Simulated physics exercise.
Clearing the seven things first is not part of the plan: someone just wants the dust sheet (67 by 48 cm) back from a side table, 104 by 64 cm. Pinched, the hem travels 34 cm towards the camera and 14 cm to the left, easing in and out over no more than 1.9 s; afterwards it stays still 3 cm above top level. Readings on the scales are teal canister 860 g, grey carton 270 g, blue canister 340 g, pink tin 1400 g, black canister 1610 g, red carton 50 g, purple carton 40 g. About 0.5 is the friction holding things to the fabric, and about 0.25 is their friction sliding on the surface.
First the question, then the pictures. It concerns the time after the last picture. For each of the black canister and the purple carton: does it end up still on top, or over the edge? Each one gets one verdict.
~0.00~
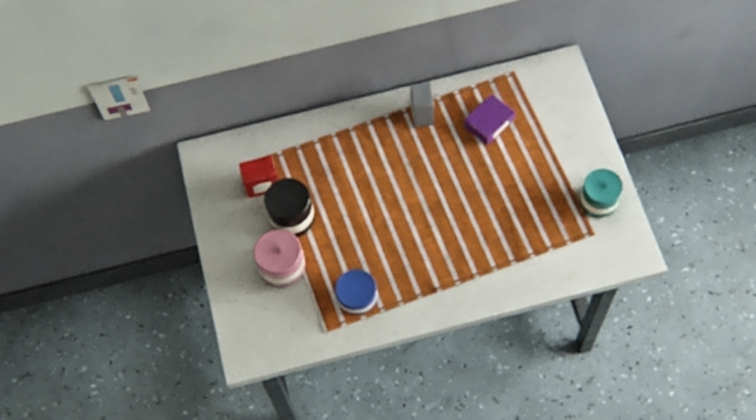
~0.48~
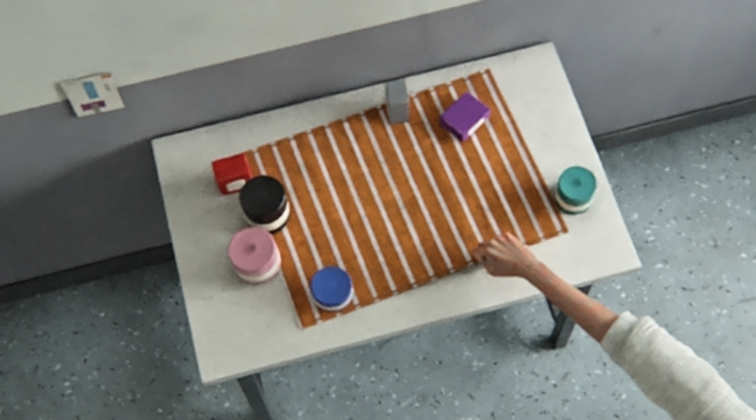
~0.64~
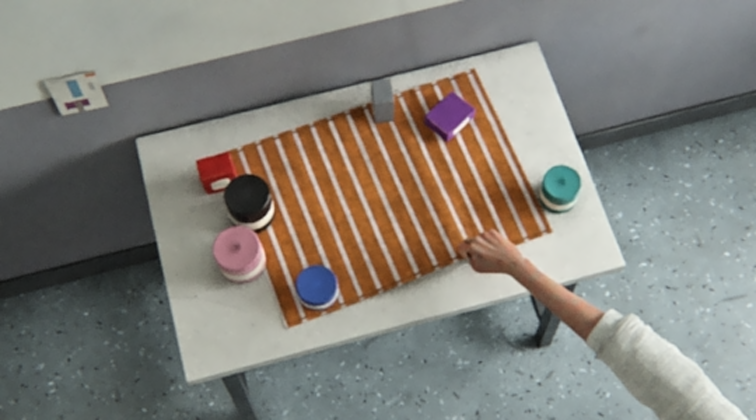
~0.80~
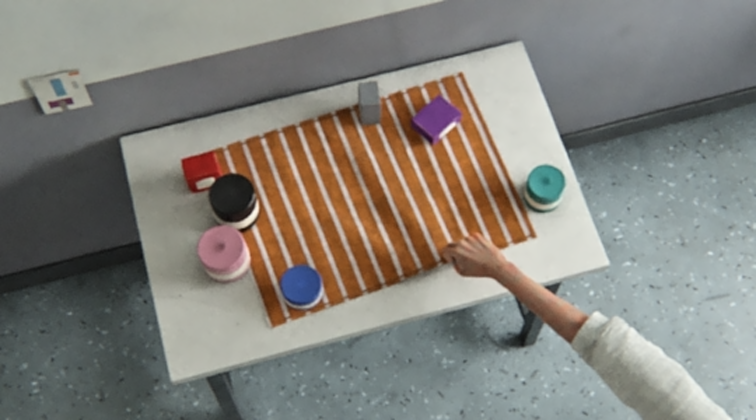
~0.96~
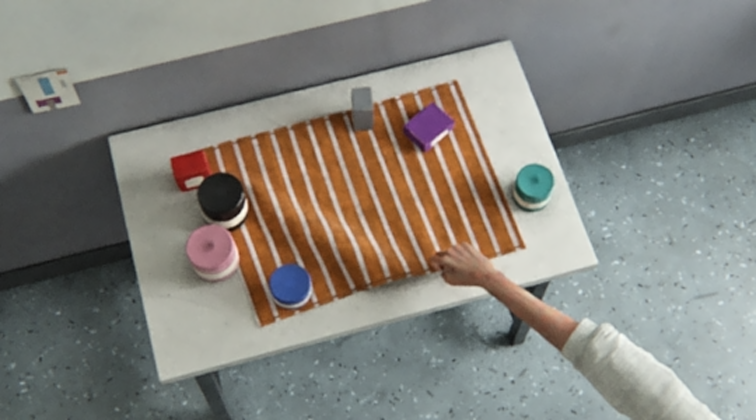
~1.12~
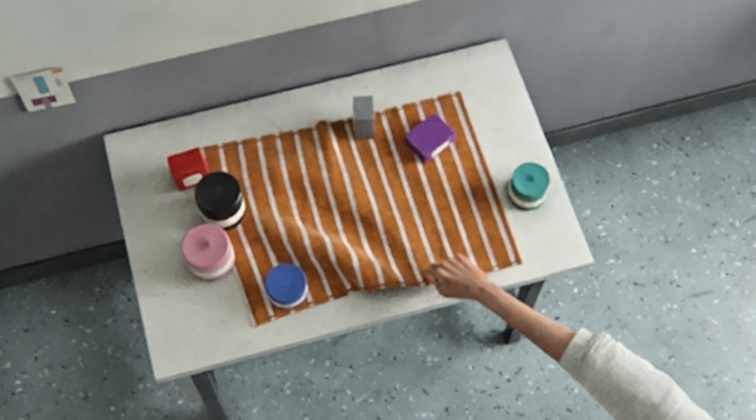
The black canister will not come off, the purple carton will not come off.
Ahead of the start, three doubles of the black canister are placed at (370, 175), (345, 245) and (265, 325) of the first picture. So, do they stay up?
By position: On, on, on.
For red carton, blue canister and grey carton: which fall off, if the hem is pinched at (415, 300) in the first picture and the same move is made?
Red carton is left on top, blue canister is lost, grey carton is left on top.
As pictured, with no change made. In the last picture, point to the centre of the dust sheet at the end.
Midpoint, last view: Approx. (391, 311).
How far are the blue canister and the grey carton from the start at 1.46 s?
Estimate: Blue canister near 4 cm, grey carton near 15 cm.
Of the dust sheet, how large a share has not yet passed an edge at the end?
I'd estimate close to 55 per cent.
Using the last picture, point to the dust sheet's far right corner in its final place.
Roughly (517, 229).
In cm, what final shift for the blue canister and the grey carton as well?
About: Blue canister off the top, grey carton 40 cm.
By 1.5 s, 95 % of the dust sheet is still over the top; purple carton 17 cm off its start, black canister 3 cm off its start, grey carton 15 cm off its start.
By 1.8 s, 80 % of the dust sheet is still over the top; purple carton 29 cm off its start, black canister 9 cm off its start, grey carton 25 cm off its start.
By 2.2 s, 65 % of the dust sheet is still over the top; purple carton 39 cm off its start at (468, 251), black canister 14 cm off its start at (269, 221), grey carton 35 cm off its start at (410, 210).
By 2.5 s, 55 % of the dust sheet is still over the top; purple carton 43 cm off its start, black canister 18 cm off its start, grey carton 39 cm off its start.
By 4.1 s, 55 % of the dust sheet is still over the top; purple carton 43 cm off its start at (472, 269), black canister 18 cm off its start at (278, 234), grey carton 39 cm off its start at (416, 226), blue canister over the edge.
